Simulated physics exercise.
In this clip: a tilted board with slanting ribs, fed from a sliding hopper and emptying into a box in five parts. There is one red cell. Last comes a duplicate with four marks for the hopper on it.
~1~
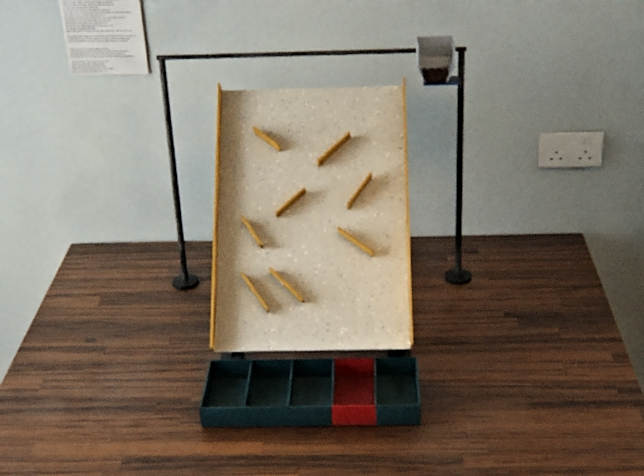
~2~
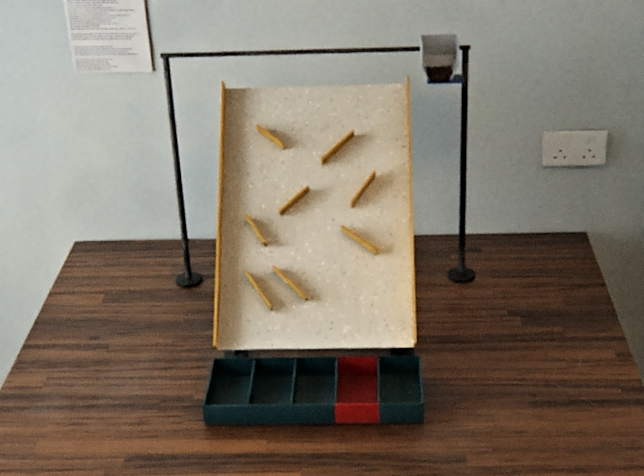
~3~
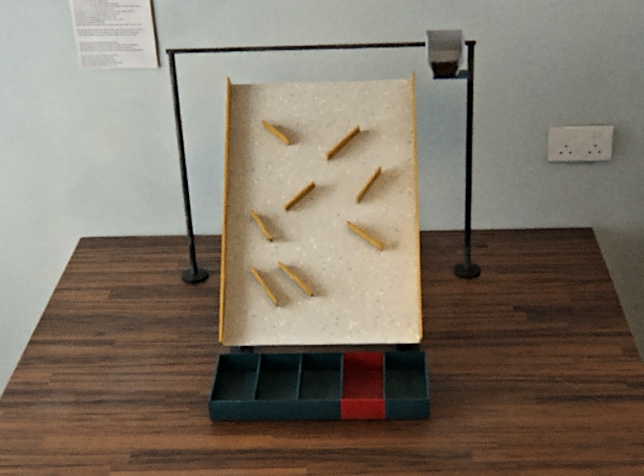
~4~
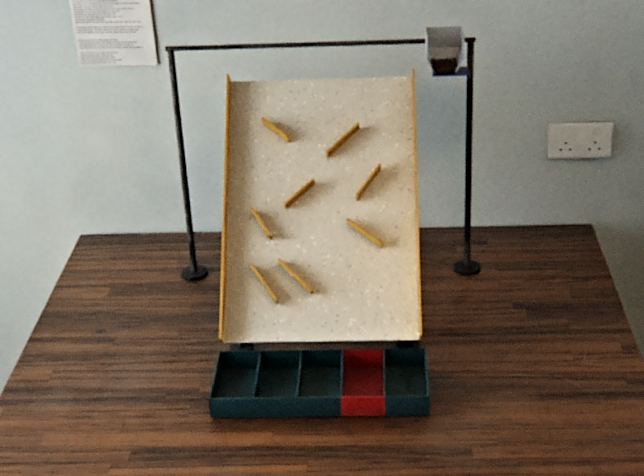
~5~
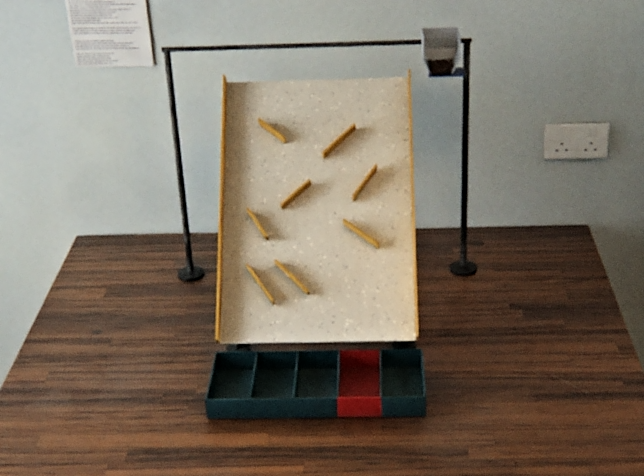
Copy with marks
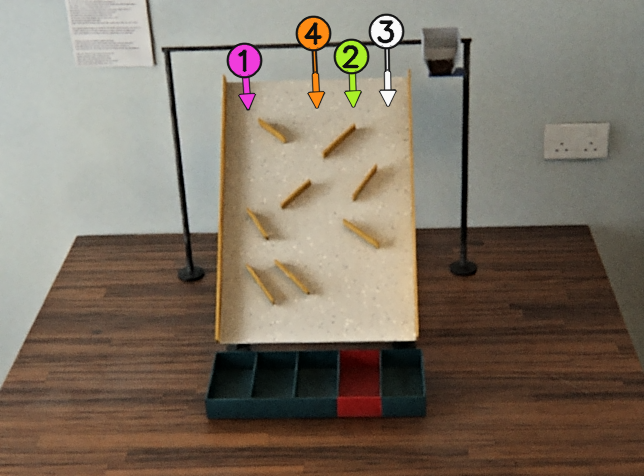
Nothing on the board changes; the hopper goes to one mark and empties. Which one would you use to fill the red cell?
Use mark 4.
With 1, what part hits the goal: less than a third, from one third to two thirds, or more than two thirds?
Less than a third.
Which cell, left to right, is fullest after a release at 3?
The fifth from the left.
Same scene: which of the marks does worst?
Mark 3.
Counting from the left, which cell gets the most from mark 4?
The fourth from the left.
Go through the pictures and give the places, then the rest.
Hopper at (435, 76), allspice berries, door shut, in the first picture.
Ribs (257, 125) to (283, 144), (321, 159) to (353, 130), (279, 211) to (308, 185), in the second picture.
Ribs (357, 198) to (380, 166), (251, 210) to (270, 238), (347, 221) to (382, 246), in the third picture.
Ribs (250, 263) to (277, 300), (279, 258) to (311, 290), in the fourth picture.
Red cell at (359, 406), number 4 of 5 from the left, in the fifth picture.
On the marked copy, mark 1 meets the board at (247, 103); mark 2 meets the board at (353, 101); mark 3 meets the board at (387, 100); mark 4 meets the board at (316, 102).
For mark 1, about a quarter in the red cell, about two thirds in other cells, a small part outside the box.
For mark 2, about half in the red cell, about half in other cells.
For mark 3, a stray few in the red cell, most in other cells, a small part outside the box.
For mark 4, about two thirds in the red cell, about a third in other cells.
